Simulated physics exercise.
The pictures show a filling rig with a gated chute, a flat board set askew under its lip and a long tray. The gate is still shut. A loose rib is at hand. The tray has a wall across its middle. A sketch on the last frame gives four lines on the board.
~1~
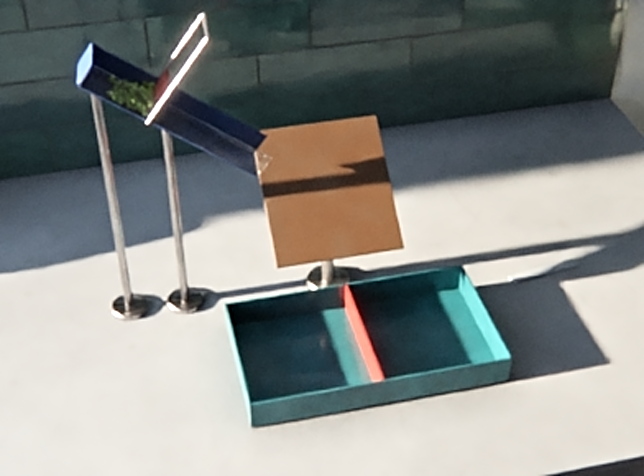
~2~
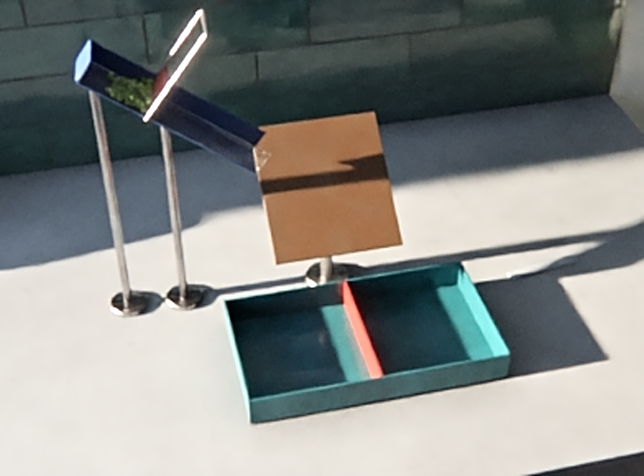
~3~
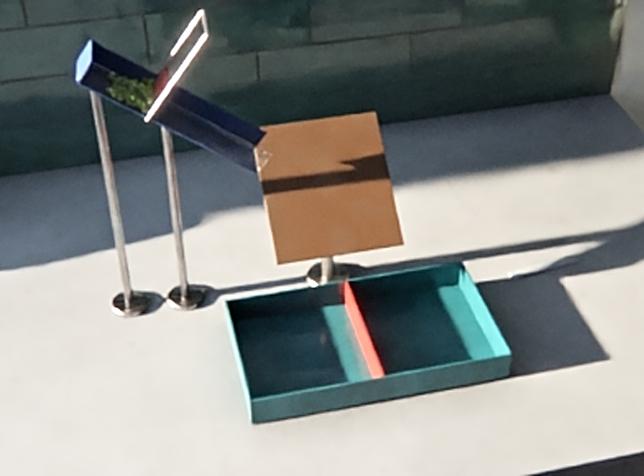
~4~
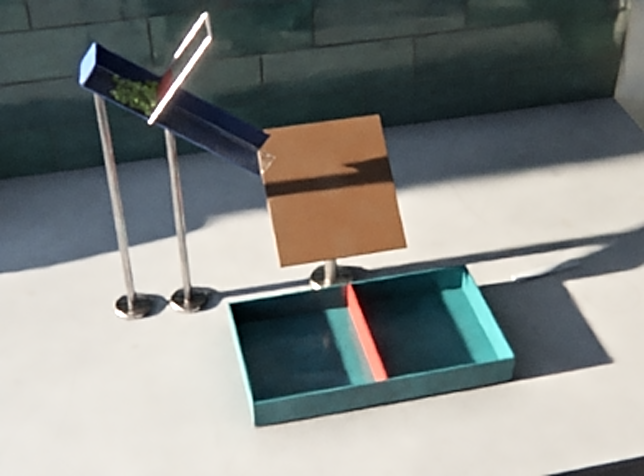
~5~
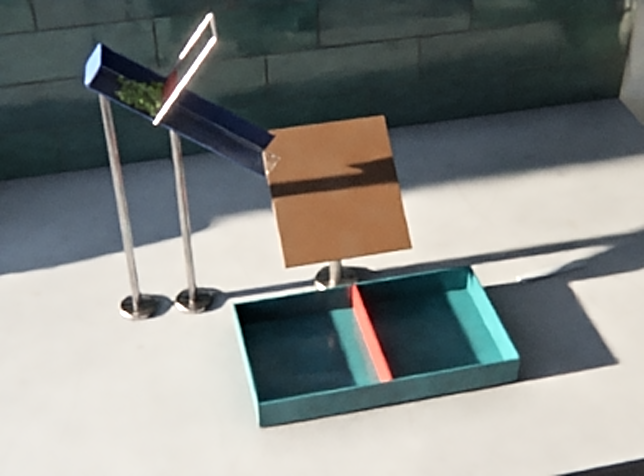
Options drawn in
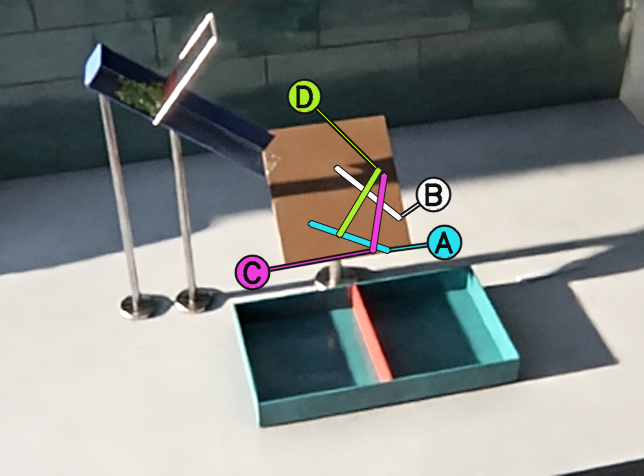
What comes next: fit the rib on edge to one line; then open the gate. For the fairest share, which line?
Line C.
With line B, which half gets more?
More lands on the right.
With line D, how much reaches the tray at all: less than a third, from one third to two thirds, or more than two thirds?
It is more than two thirds.
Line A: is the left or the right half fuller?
More lands on the right.
On the marked copy, line A from (311, 223) to (387, 250); line B from (337, 168) to (399, 217); line C from (384, 175) to (372, 250); line D from (378, 170) to (339, 234).
If A is chosen, of what is caught, just a few in the left half, almost all in the right.
If B is chosen, of what is caught, about a tenth in the left half, almost all in the right.
If C is chosen, of what is caught, roughly half in the left half, roughly half in the right.
If D is chosen, of what is caught, almost all in the left half, about a tenth in the right.
